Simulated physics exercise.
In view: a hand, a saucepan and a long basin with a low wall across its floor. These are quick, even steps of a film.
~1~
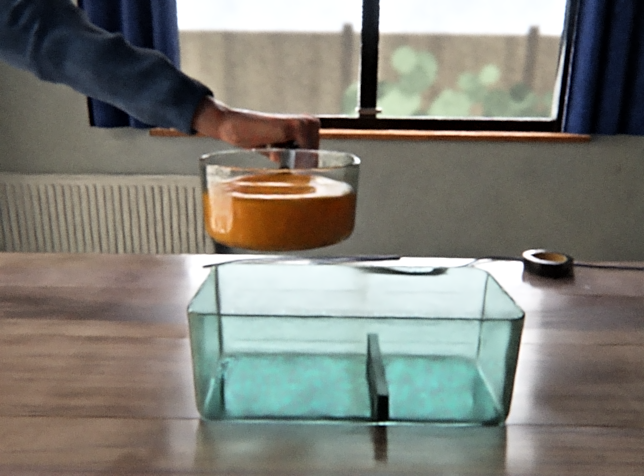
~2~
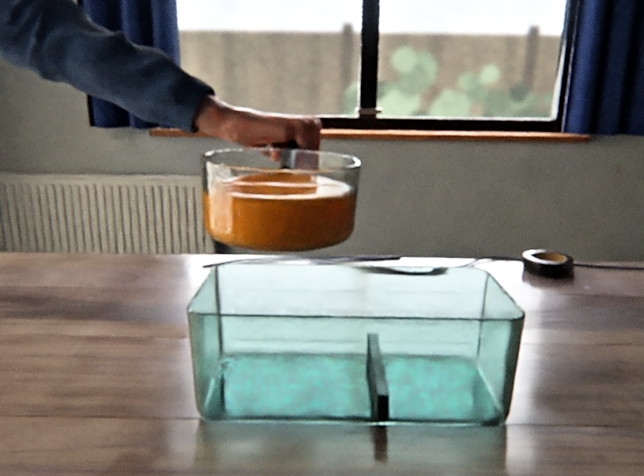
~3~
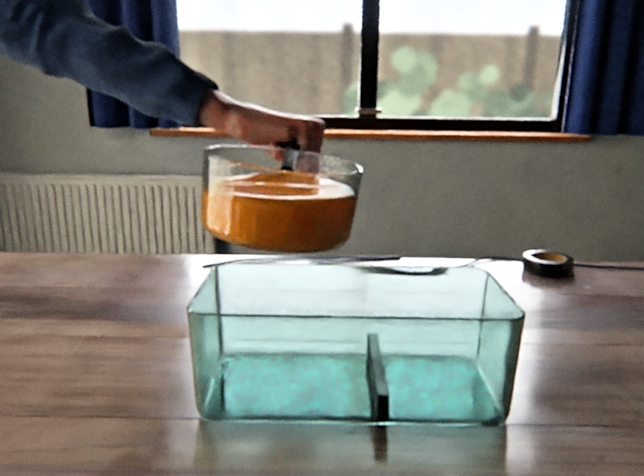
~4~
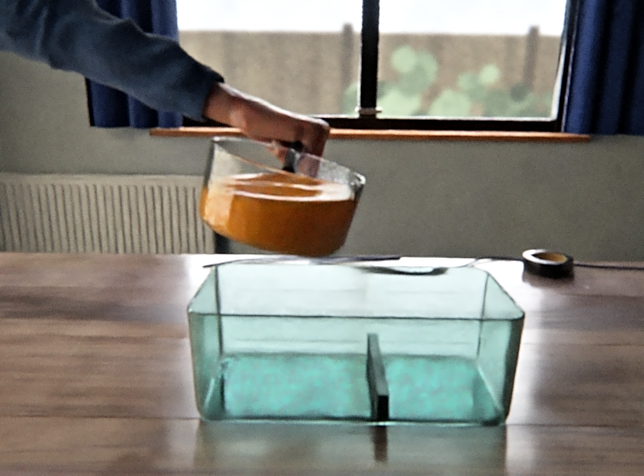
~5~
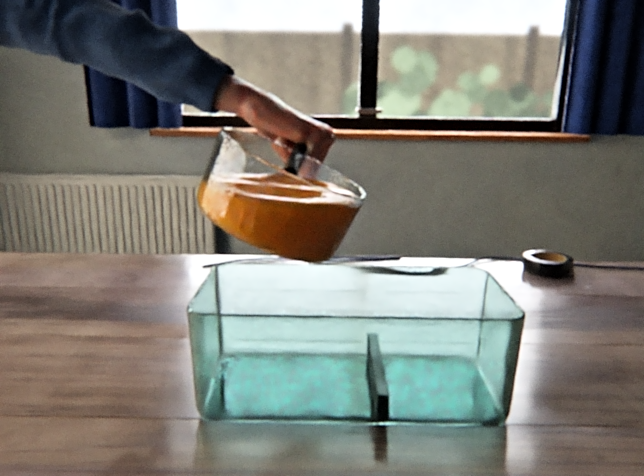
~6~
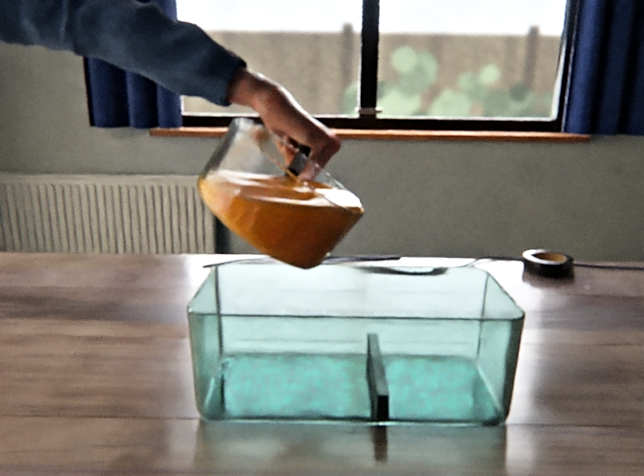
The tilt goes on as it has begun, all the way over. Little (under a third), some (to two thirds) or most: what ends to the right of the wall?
The share right of the wall is between a third and two thirds.
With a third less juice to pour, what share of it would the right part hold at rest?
Near 40 %.
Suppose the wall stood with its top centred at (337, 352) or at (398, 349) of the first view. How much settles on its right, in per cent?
Roughly 85 per cent, and 20 per cent.
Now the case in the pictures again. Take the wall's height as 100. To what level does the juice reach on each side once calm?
Near 60 on the left, 70 on the right.
A moment on, the tilt is 92° and 30 per cent is still to pour, 12 is left of the wall and 28 right of it.
Next, the tilt is 94° and 11 per cent is still to pour, 25 is left of the wall and 58 right of it.
Then the tilt is 94° and 4 per cent is still to pour, 37 is left of the wall and 54 right of it.
Later the tilt is 94° and 2 per cent is still to pour, 50 is left of the wall and 47 right of it.
At rest 55 per cent lies left of the wall, 43 right of it and 2 outside.
